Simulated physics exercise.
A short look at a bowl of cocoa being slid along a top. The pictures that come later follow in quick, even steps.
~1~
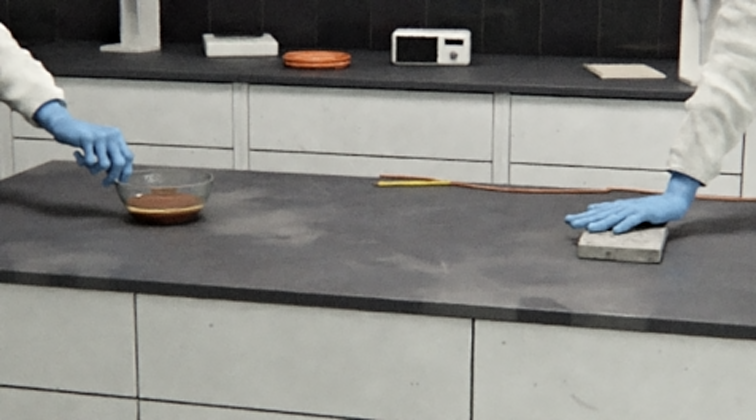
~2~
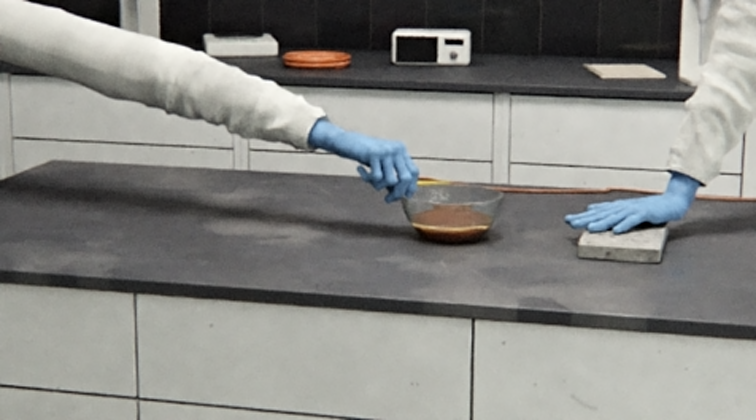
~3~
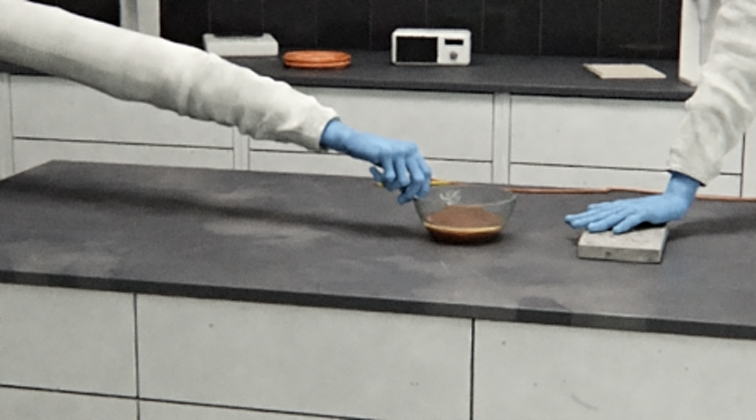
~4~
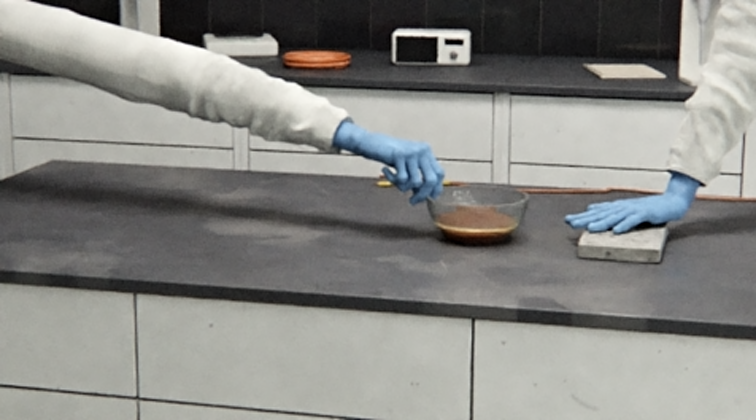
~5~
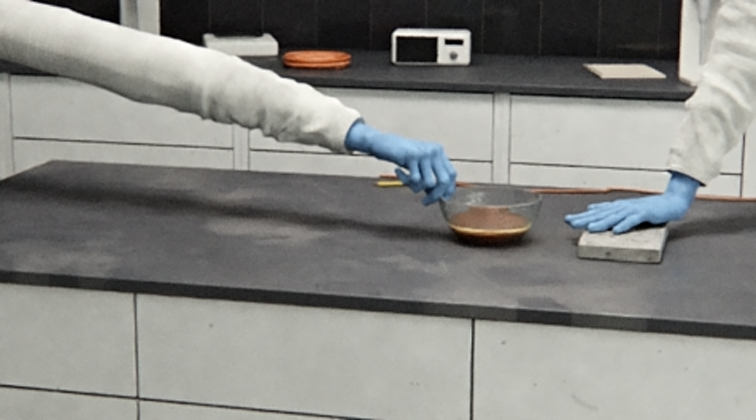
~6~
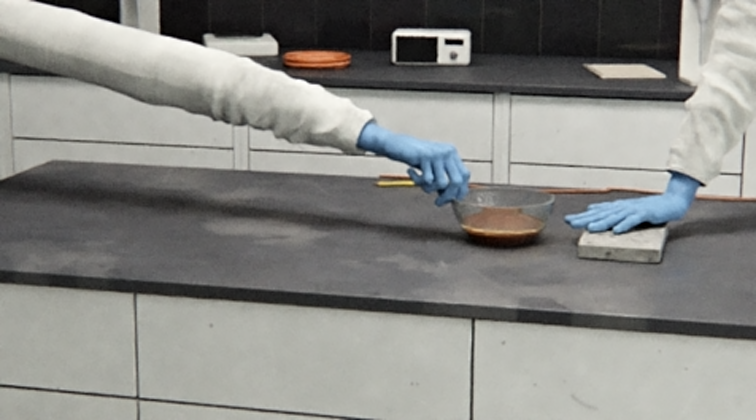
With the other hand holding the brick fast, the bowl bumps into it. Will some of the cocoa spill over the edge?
No. I expect the outside will stay clean.
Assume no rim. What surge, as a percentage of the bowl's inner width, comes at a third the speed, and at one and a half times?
Peak: About 5 %, then about 20 %.
Next, the bowl meets the brick.
After that, the cocoa surges up the wall; the wave climbs under half way to the rim.
Finally, the bowl stands at the brick; its rim is dry.
